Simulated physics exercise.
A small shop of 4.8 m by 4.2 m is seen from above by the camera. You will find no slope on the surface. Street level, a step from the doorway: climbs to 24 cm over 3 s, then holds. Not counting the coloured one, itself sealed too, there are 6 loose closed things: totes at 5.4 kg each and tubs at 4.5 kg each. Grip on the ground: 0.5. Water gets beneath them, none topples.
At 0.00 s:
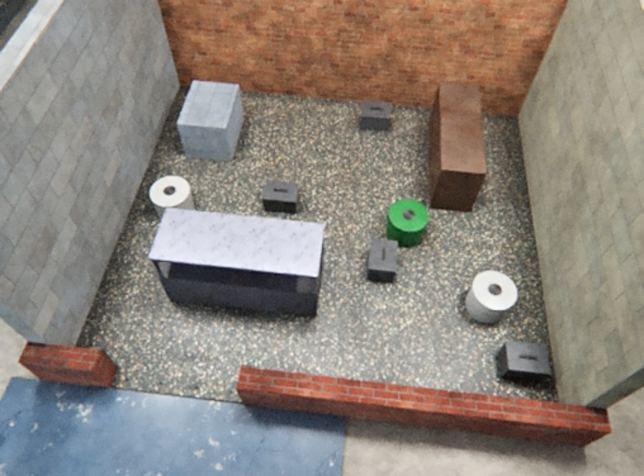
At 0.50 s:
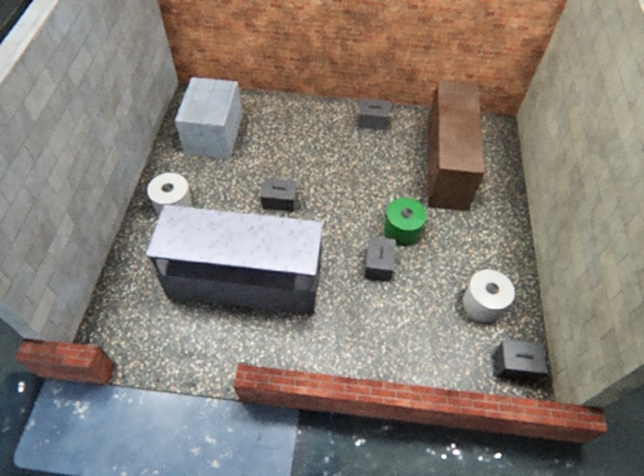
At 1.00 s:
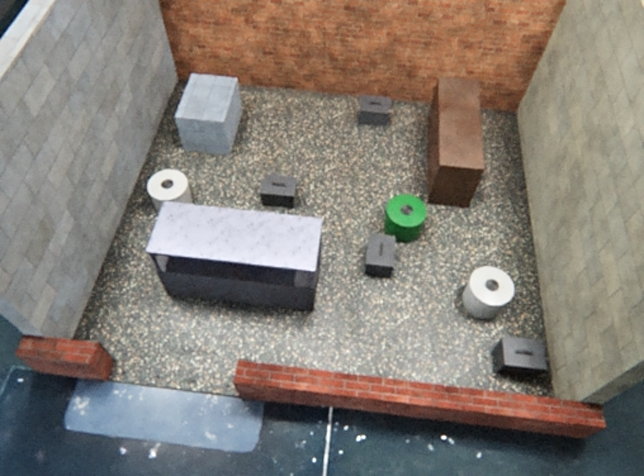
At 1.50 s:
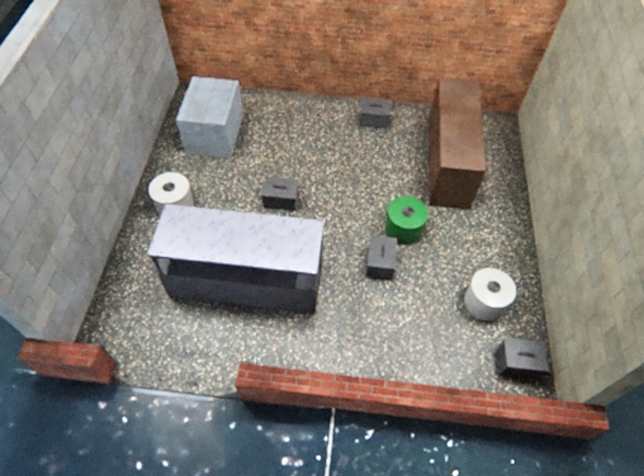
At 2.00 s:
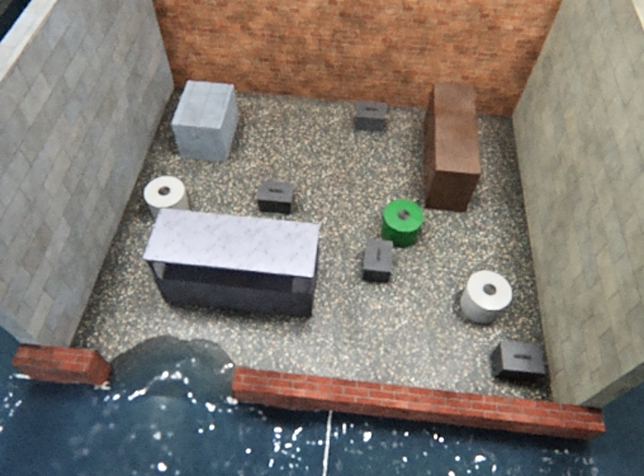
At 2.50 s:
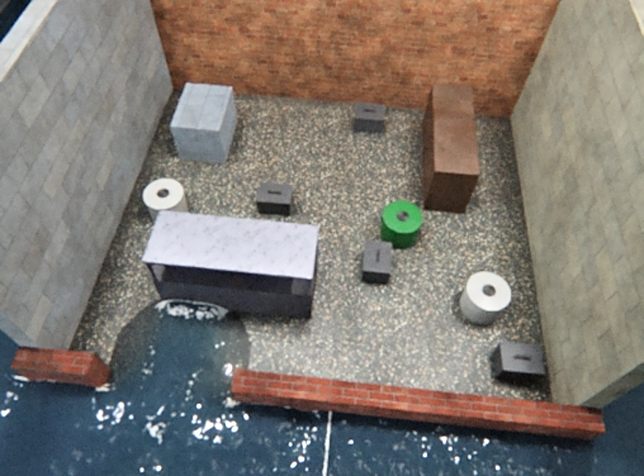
Dark water spreads outside a small walled shop, then enters through the doorway gap.
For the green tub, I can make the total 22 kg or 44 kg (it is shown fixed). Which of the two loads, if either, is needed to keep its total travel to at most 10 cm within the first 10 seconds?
Lighter.
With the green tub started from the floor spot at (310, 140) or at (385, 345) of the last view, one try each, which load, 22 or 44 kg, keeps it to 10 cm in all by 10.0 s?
Respectively, the light option succeeds and the heavy option is needed.
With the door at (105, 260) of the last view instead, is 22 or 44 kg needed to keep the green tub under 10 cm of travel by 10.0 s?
For that position, the smaller mass succeeds.
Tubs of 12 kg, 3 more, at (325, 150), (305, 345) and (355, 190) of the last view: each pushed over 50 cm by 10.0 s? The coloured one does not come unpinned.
In that order: Within it, beyond it, within it.
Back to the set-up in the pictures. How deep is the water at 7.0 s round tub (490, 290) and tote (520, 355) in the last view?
First about 3 cm, second about 5 cm.
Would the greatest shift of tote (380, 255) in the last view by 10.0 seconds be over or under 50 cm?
Result: Threshold not reached.
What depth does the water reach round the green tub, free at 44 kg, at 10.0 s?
6 cm, roughly.
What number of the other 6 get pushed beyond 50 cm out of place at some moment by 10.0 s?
The total is 4.
After 3.5 s the green tub would be 0 cm from its start with 22 kg and 0 cm from its start with 44 kg; 0 cm of water round it then.
After 4.5 s the green tub would be 0 cm from its start with 22 kg and 0 cm from its start with 44 kg; 0 cm of water round it then.
After 7.0 s the green tub would be 0 cm from its start with 22 kg and 0 cm from its start with 44 kg; 0 cm of water round it then.
After 10.0 s the green tub would be 0 cm from its start with 22 kg and 0 cm from its start with 44 kg; 6 cm of water round it then.
